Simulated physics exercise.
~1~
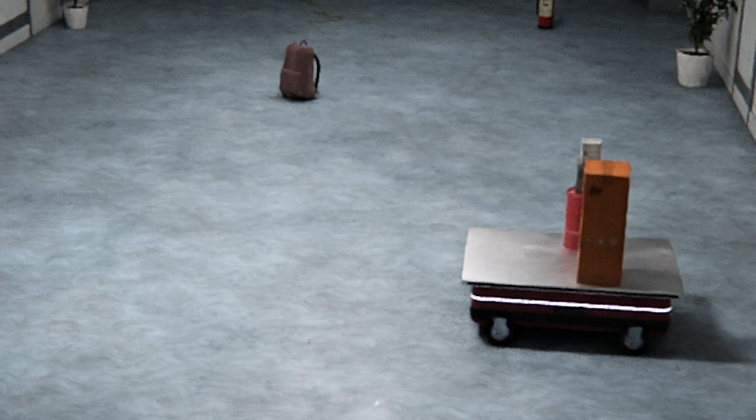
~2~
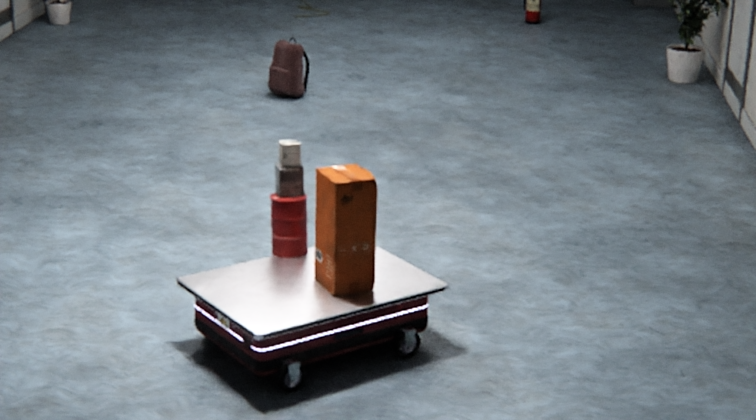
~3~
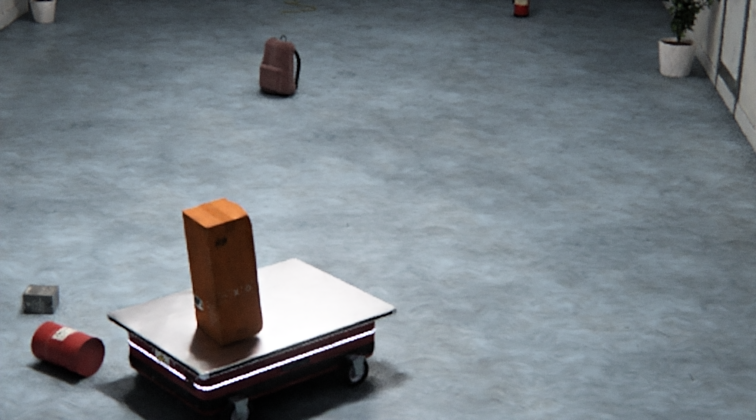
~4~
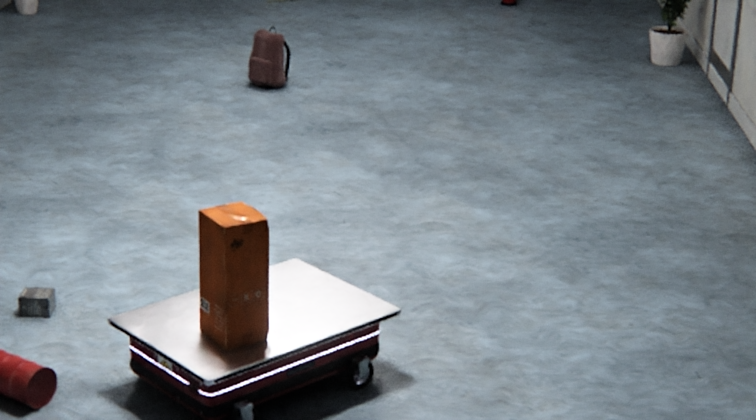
A wide grey-blue floor between pale walls, like a hall or corridor, is seen from slightly above, with a brown backpack further back and potted plants near the edges. At the right, a low wheeled cart with a flat, pale deck carries an upright orange box beside a stack of a red canister, a grey box and a white box. The cart moves left and turns, its load still upright. Then the stack comes off, and the cart stops at the lower left. The orange box stays standing on the deck, while the red canister and grey box lie on the floor to the left and the white box is out of sight.
